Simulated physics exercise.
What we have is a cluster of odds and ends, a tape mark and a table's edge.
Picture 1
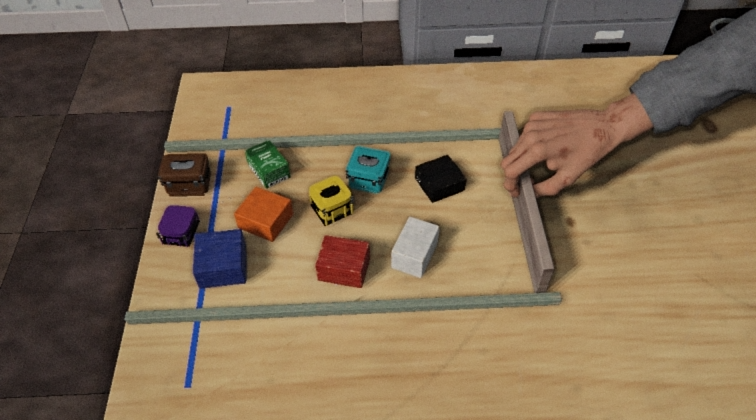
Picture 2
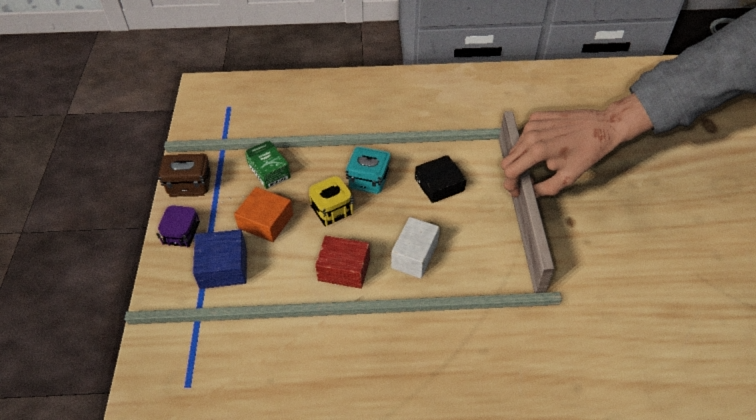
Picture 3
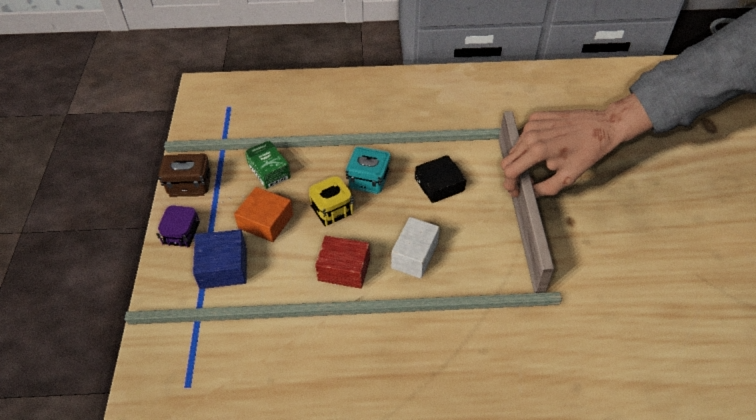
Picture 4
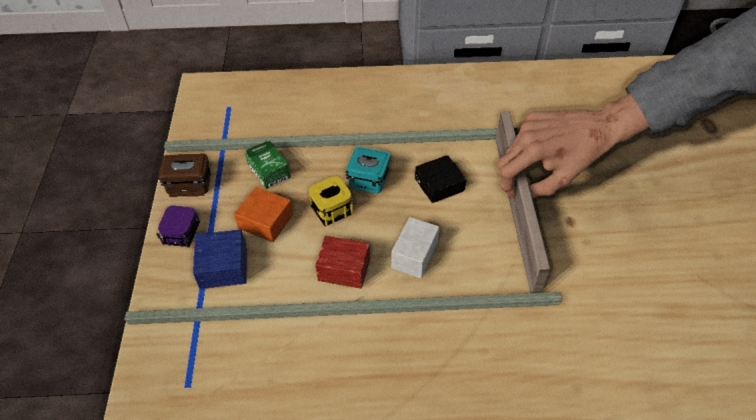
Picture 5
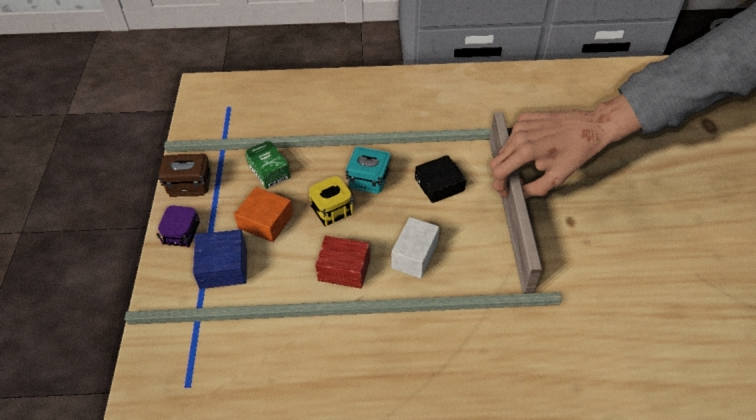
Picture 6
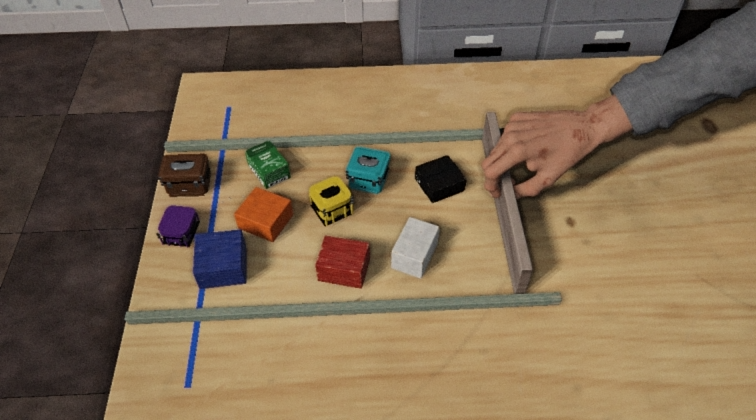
In the video, a hand holds a wooden board upright at the right of scattered colored blocks and small cases on a table, between two rails near a blue tape line, then slides it slightly left while the objects stay still.
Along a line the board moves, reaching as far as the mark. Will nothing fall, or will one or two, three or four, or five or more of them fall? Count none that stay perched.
Three or four fall.
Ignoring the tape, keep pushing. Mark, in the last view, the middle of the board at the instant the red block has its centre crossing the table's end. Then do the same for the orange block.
Its middle is about (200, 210) and about (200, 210).
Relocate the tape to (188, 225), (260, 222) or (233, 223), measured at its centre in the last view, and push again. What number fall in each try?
It would be 7, 1 and 4.
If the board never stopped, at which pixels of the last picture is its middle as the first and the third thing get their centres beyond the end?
About (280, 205) and about (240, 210).
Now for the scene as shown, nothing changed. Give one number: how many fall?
Counted up, you get 4.
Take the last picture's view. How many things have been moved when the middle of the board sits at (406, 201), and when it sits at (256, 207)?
The count reaches 4 first and 10 second.
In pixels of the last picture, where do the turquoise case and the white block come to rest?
In the last picture, roughly (159, 179) and (186, 261).
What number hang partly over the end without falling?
Count: 3.
A little later, none off yet; brown case at rest near (186, 175); purple case at rest near (179, 227); blue block at rest near (221, 259).
When it is over, the number that fall off is three or four; down, green box, blue block, purple case and brown case.
